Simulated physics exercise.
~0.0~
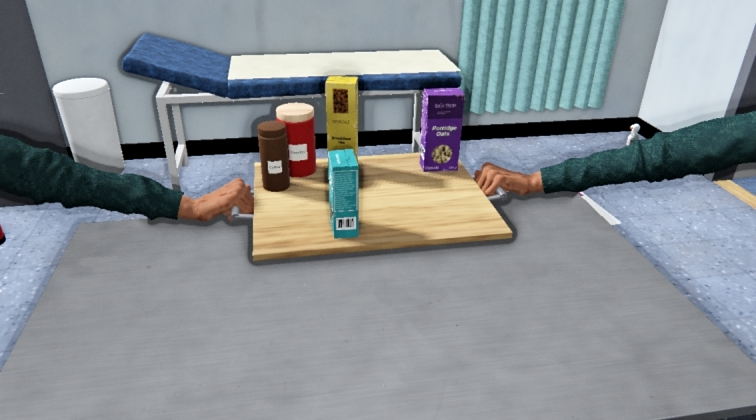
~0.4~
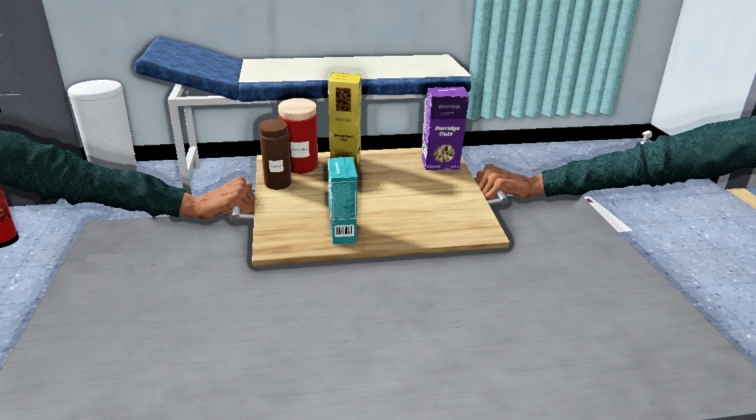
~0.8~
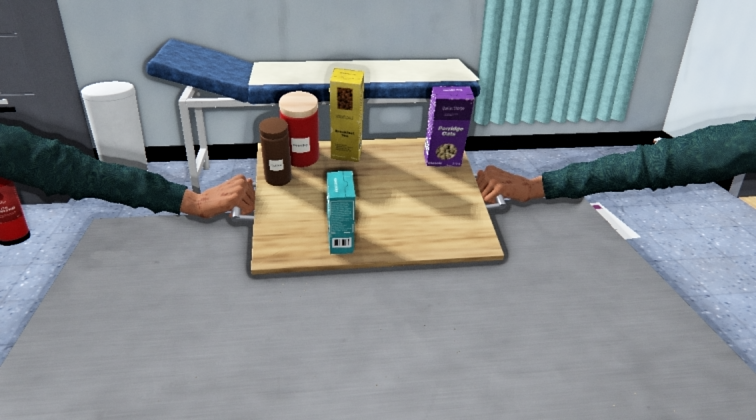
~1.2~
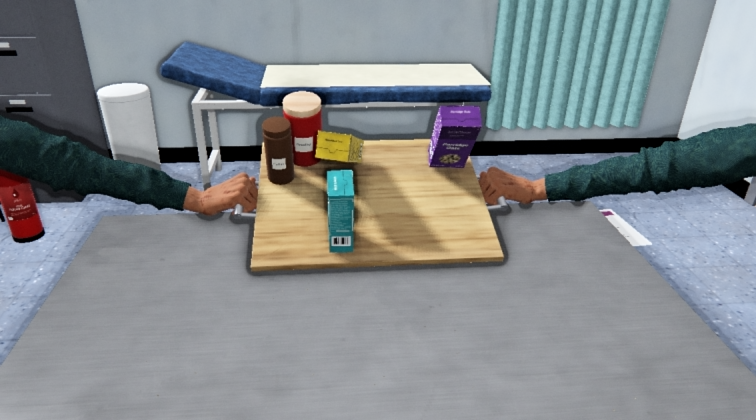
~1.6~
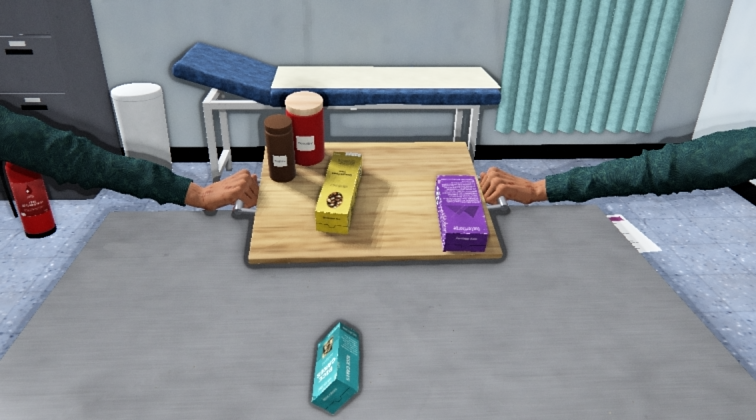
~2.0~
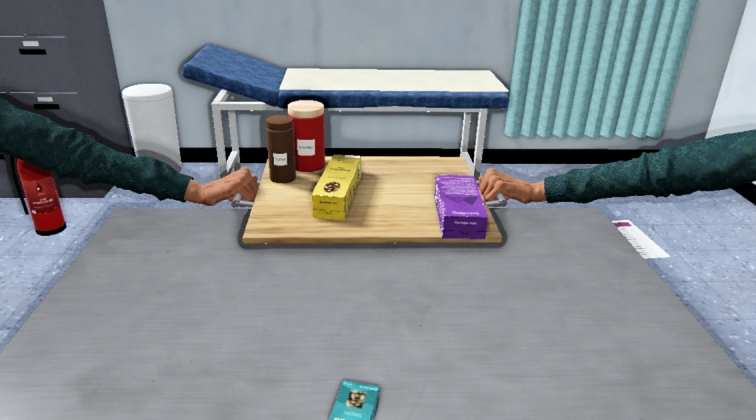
A wooden tray held by two hands tips toward the viewer, and the yellow and purple cartons topple onto it while the turquoise carton slides off the near edge onto the grey surface. The tray levels back, with both jars still upright.
